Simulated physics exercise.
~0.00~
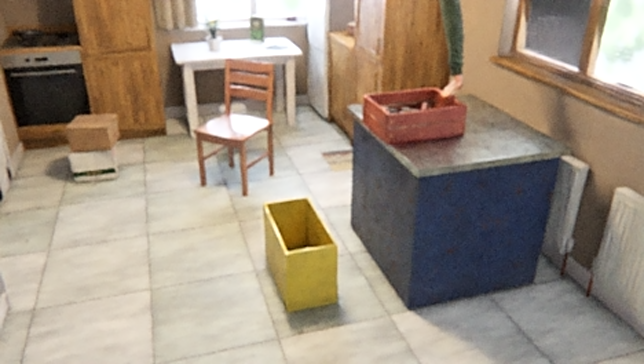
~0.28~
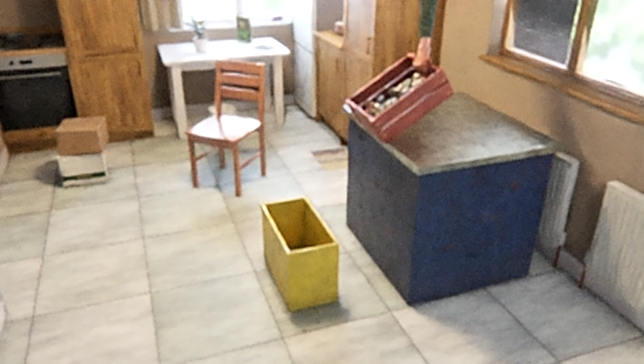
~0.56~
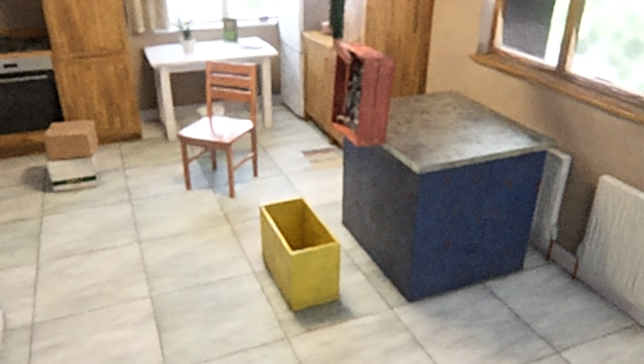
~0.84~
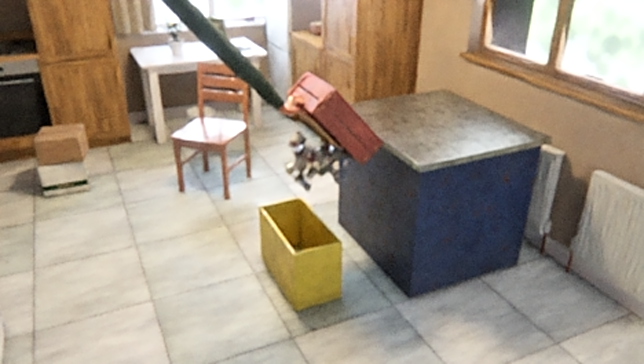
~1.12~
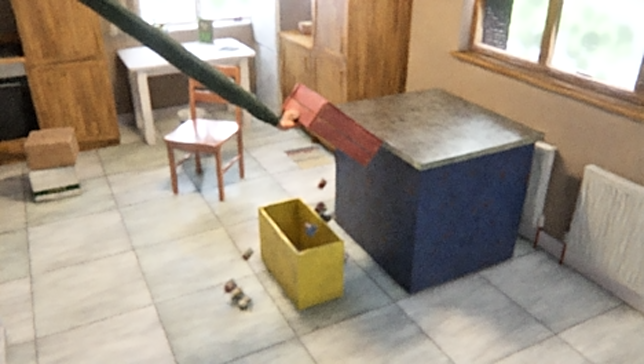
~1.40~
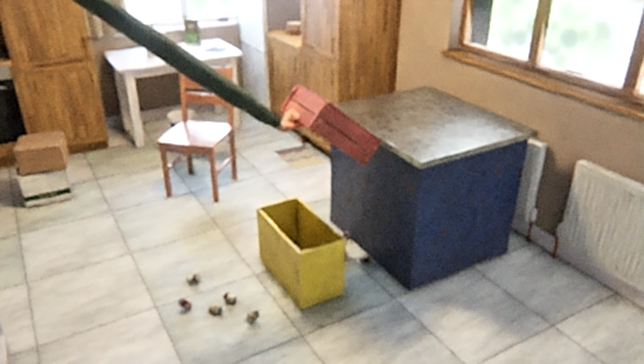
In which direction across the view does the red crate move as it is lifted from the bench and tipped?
The red crate moves to the left, from the top of the bench toward the space above the yellow tote.
